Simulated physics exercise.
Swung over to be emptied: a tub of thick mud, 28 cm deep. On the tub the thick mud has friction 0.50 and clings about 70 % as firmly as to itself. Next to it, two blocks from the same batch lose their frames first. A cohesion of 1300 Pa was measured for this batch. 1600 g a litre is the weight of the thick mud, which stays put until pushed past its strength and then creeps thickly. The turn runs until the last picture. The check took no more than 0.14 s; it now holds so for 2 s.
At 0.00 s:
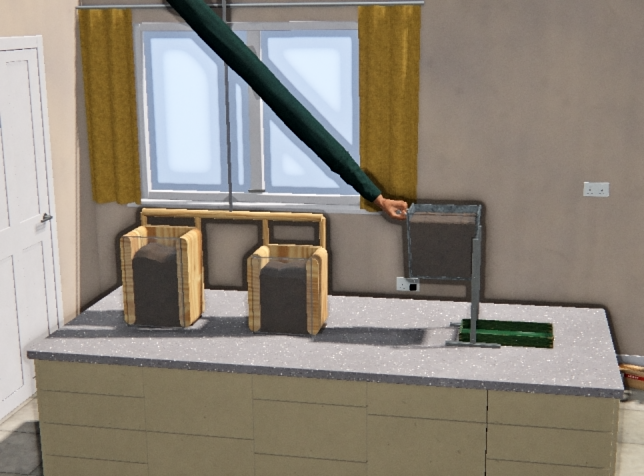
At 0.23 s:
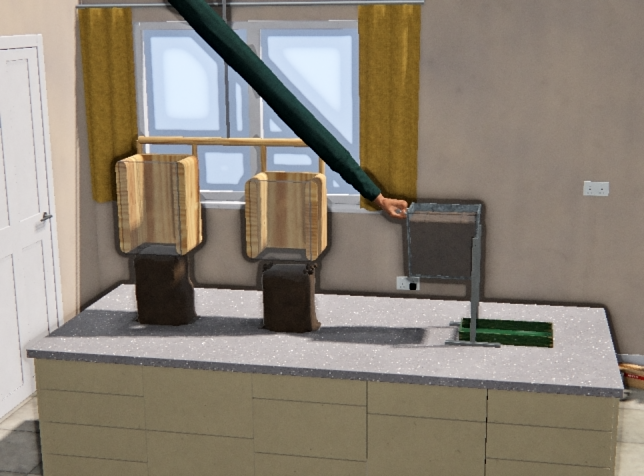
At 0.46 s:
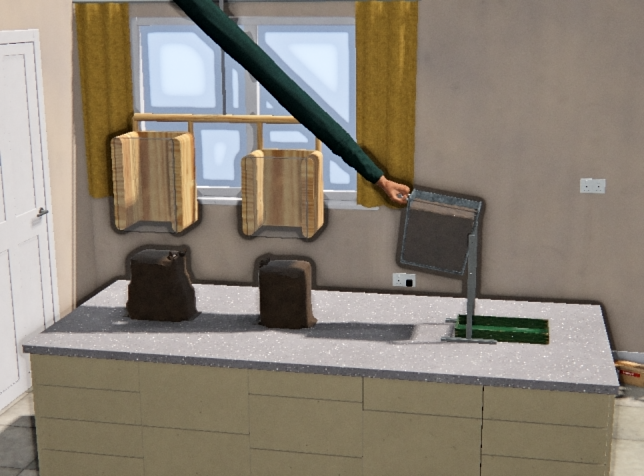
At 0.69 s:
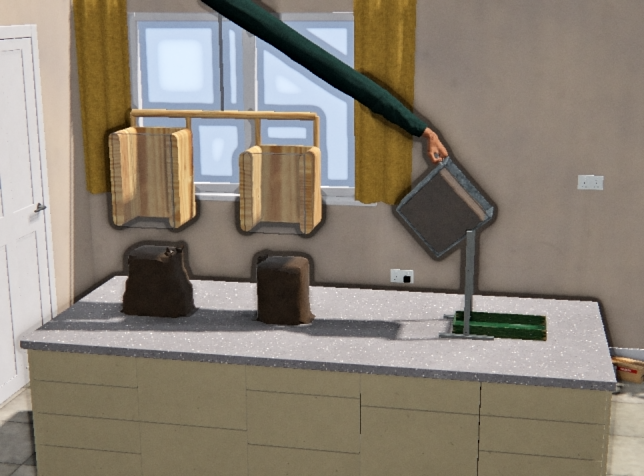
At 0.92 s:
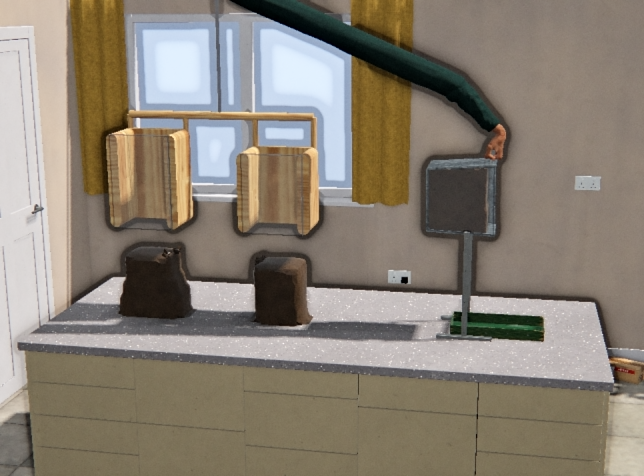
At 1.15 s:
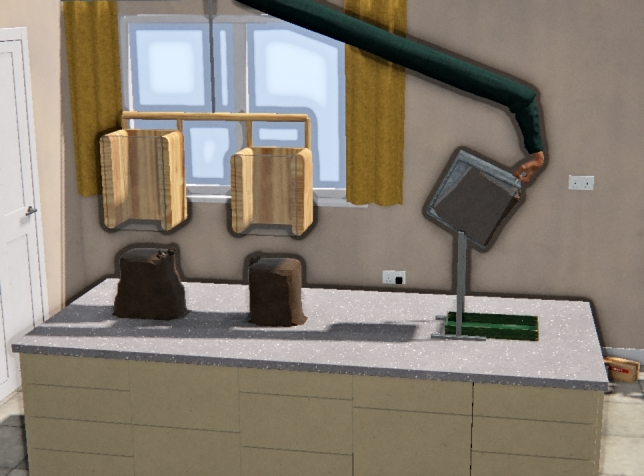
At first, two wooden moulds surround dark blocks on a counter while a green-sleeved arm holds an upright tub of mud at right. The moulds rise clear, and the blocks sag slightly, the left one more. Then the hand swings the tub rightward past sideways on its stand.
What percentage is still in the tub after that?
About 0 %.
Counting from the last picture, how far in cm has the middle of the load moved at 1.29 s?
Distance: About 12 cm.
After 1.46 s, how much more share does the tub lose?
About 0 per cent.
By 1.29 s, the tub is at 118 degrees and holds 54 %.
By 1.46 s, the tub is at 118 degrees and holds 0 %.
By 1.63 s, the tub is at 118 degrees and holds 0 %.
By 1.80 s, the tub is at 118 degrees and holds 0 %.
By 3.15 s, at the end, the tub is at 118 degrees and holds 0 %.
